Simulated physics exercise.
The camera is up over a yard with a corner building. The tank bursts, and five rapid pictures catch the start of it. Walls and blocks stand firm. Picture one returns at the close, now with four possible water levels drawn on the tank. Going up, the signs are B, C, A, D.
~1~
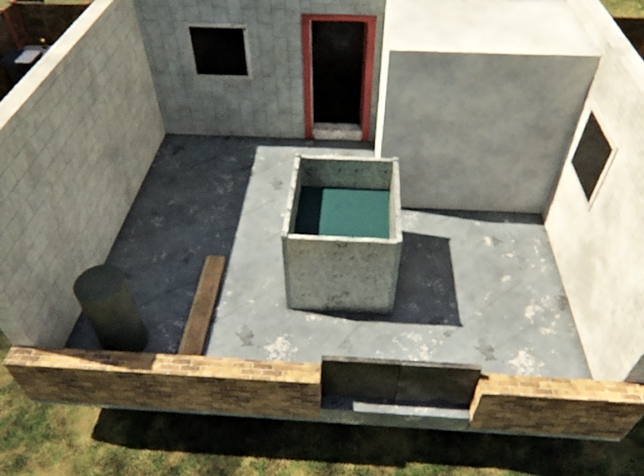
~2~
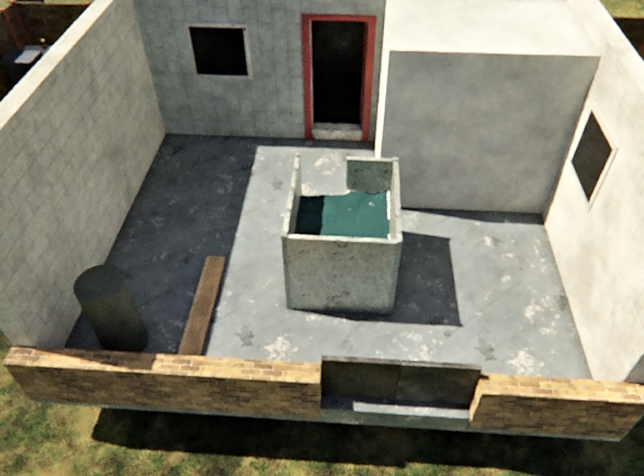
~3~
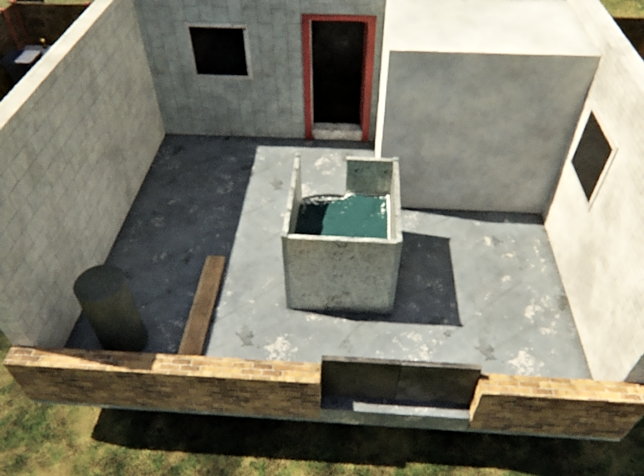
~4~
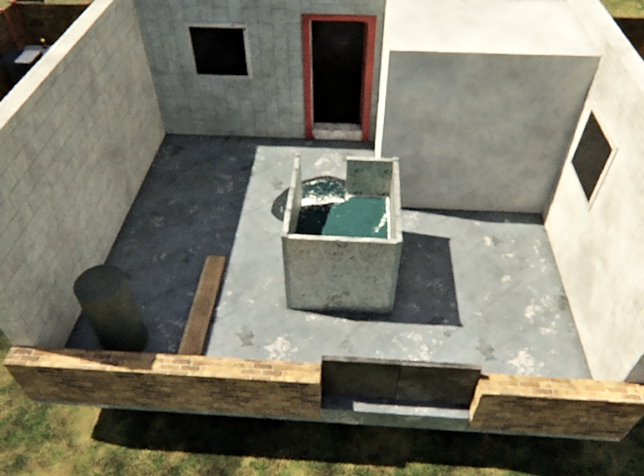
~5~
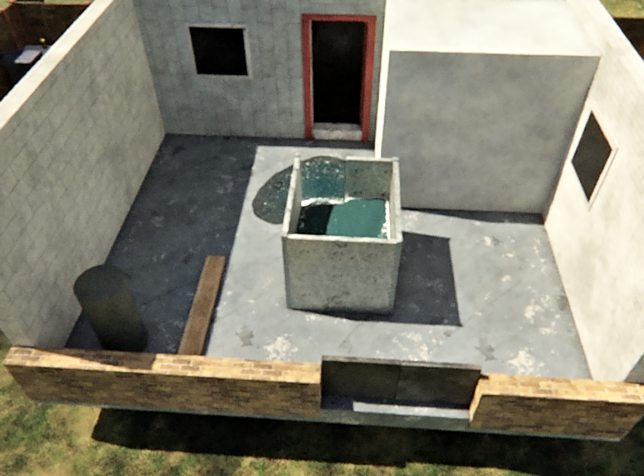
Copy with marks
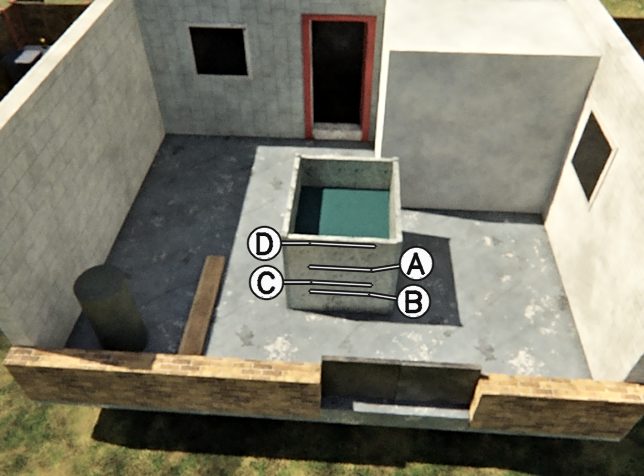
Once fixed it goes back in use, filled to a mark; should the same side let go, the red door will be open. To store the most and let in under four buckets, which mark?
That is line C.
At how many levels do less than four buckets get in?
Two of the four.
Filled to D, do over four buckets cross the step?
Yes, that goes wrong.
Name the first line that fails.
A it is.
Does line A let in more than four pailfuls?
Yes.
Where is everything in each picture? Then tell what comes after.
Water in the tank at rest, its middle at (343, 224); foot of the red doorway at (337, 140); shut gate at (400, 366), in the first picture.
Water covers 1 % of the ground, its front hidden from here, in the second picture.
Water covers 3 % of the ground, its front hidden from here, in the third picture.
Water covers 5 % of the ground, its front hidden from here, in the fourth picture.
Front seen at (269, 186), 10 % of the ground wet, in the fifth picture.
On the marked copy, A at (340, 268); B at (340, 292); C at (340, 283); D at (341, 244); from the bottom up B, C, A, D.
With A, about 11 bucketfuls get in.
With B, nothing gets over.
With C, a bucket or two gets in.
With D, dozens of bucketfuls pour in.
